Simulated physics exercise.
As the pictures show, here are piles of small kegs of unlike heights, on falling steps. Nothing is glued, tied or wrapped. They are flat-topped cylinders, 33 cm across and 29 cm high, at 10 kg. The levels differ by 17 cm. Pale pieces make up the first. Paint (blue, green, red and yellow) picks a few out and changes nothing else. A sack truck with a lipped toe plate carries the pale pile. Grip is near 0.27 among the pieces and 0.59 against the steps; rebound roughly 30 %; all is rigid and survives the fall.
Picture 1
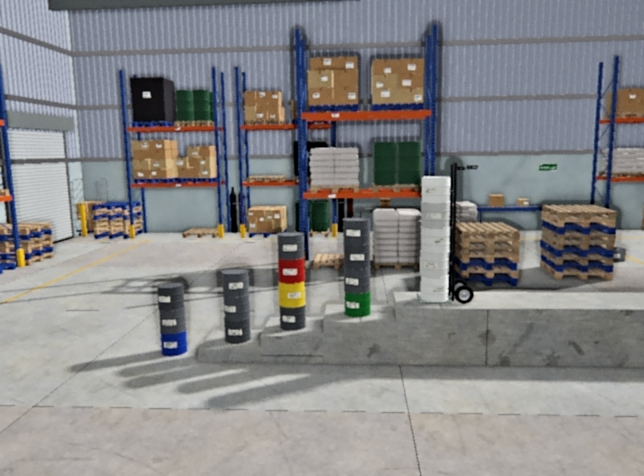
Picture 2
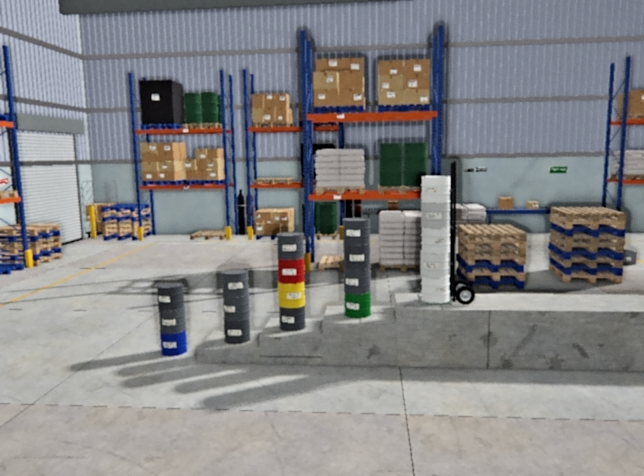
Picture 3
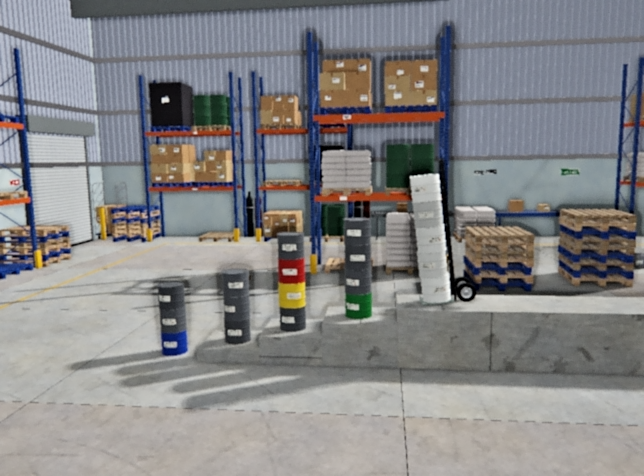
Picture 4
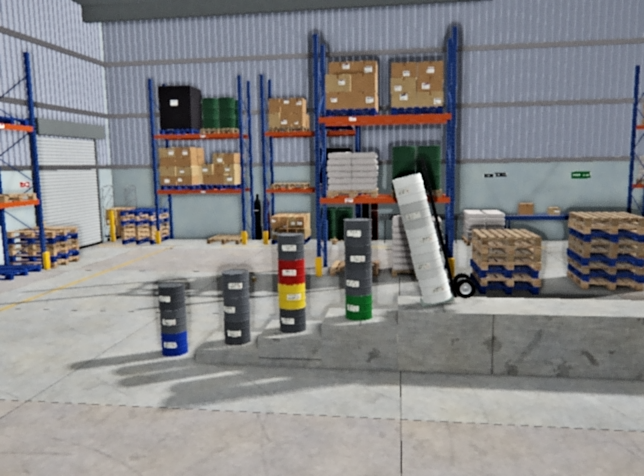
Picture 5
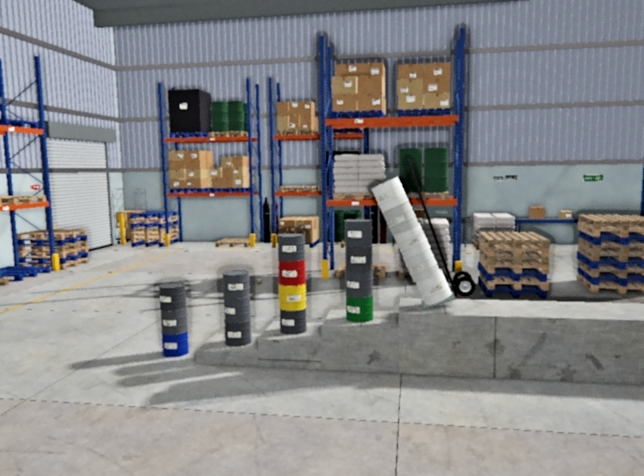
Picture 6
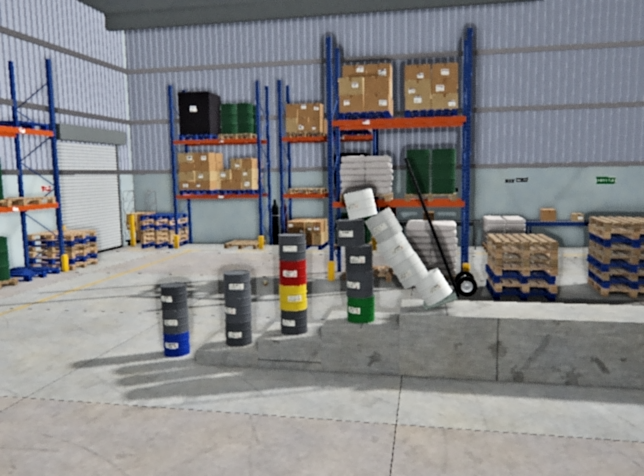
In a warehouse, a sack truck tilts left, leaning its pale stack against dark kegs.
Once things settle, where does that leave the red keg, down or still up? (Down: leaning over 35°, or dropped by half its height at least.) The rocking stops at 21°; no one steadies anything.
The red keg falls.
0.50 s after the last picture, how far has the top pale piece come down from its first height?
Some 30 cm lower.
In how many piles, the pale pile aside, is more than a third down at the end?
4 in all.
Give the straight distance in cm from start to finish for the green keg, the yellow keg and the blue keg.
Green 0, yellow 70, blue 0.
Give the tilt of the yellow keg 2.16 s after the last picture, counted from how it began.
Some 40°.
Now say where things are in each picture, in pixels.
In the first frame (each place is the centre of the face we see best; the camera moves round a little), truck frame (455, 192) 0° forward; red keg (290, 272); blue keg (170, 345); yellow keg (290, 295); the others all in place.
The second frame shows truck frame (455, 191) 1° forward; red keg (289, 272).
The third frame shows truck frame (445, 188) 6° forward, top of the pale pile leaning 6°; red keg (289, 272); the others all in place.
The fourth frame shows truck frame (429, 187) 14° forward, top of the pale pile leaning 14°; red keg (289, 273); the others all in place.
The fifth frame shows truck frame (417, 187) 20° forward, top of the pale pile leaning 24°; red keg (289, 274); the others all in place.
The sixth frame shows truck frame (416, 187) 21° forward, top of the pale pile leaning 13°; red keg (290, 274); green keg (359, 311); yellow keg (290, 298); one has shifted.
Then, 0.50 s later than the last frame, 5 of the pale pile down; none of the 14 other kegs down, 5 disturbed; red keg unmoved; green keg tilted 17°.
Then, 1.32 s later than the last frame, 5 of the pale pile down; 4 of the 14 other kegs down; red keg tilted 23°, 10 cm lower; yellow keg tilted 31°.
Then, 2.16 s later than the last frame, 5 of the pale pile down; 11 of the 14 other kegs down; red keg tilted 37°, 28 cm lower; yellow keg tilted 35°, 34 cm lower.
Then, 2.96 s later than the last frame, 5 of the pale pile down; 11 of the 14 other kegs down; red keg upside down; yellow keg on its side.
When it is over, 5 of the pale pile down; 11 of the 14 other kegs down; red keg on its side; yellow keg on its side; green keg unmoved. In pixels of the last frame, middles, red keg near (163, 320), yellow keg near (245, 331).
